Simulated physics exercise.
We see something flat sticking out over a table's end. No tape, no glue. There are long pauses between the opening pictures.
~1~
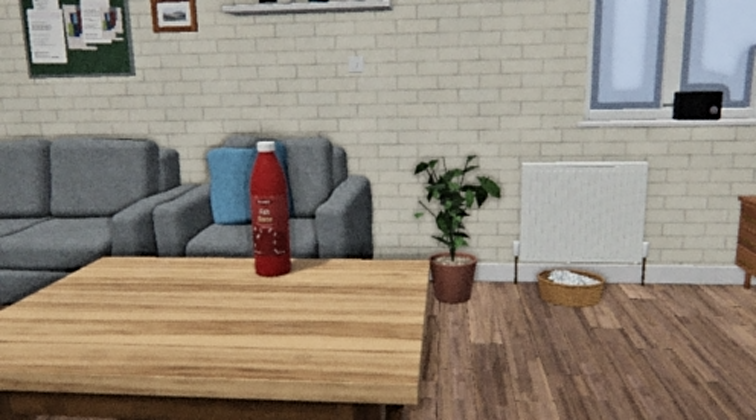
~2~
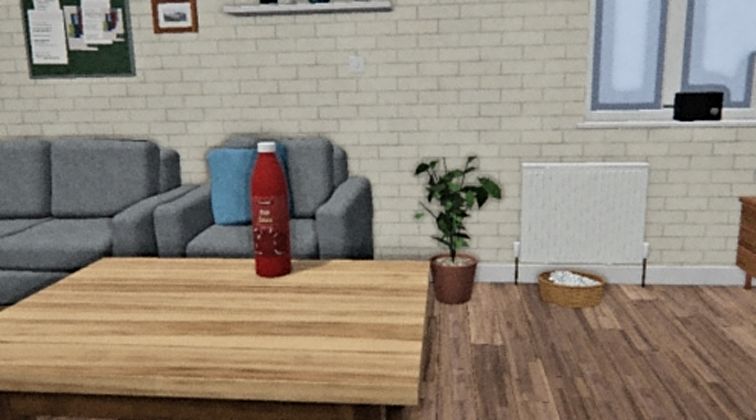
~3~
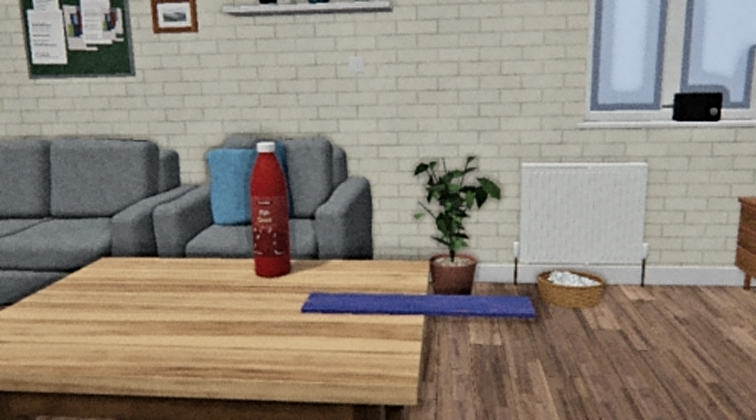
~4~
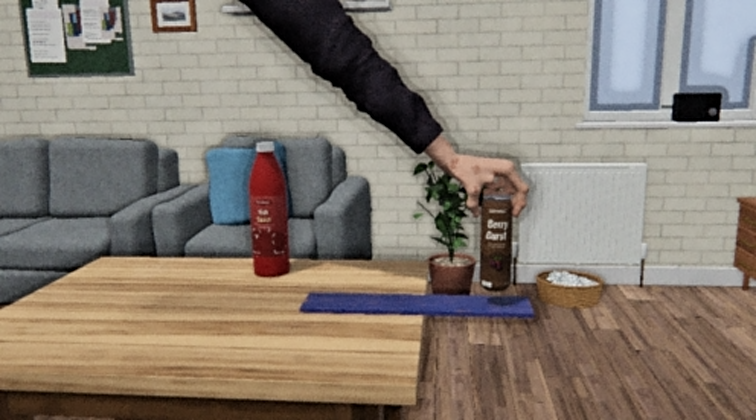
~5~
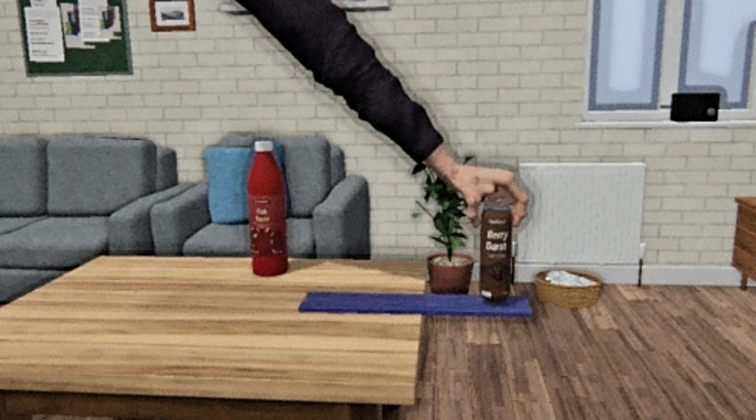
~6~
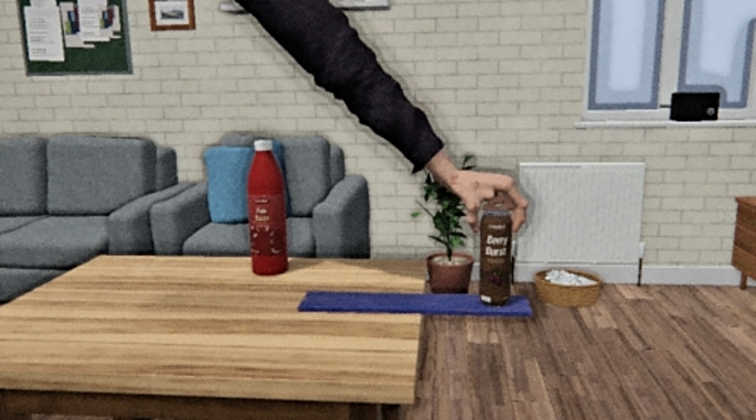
A blue board appears over the table's right edge, and a hand lowers a brown can onto it.
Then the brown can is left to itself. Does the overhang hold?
The board goes over.
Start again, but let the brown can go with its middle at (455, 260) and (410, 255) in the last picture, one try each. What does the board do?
In the first case it tips off the edge; in the second case it holds.
Then, 0.40 s later than the last frame, brown can now down on the floor or falling; blue board tilted by 50°.
Then, 0.60 s later than the last frame, blue board now down on the floor or falling.
Then, 0.70 s later than the last frame, things are still on the move.
Then, 0.90 s later than the last frame, as before.
When it is over, down on the floor or falling, brown can and blue board; red bottle as before. The board comes down.
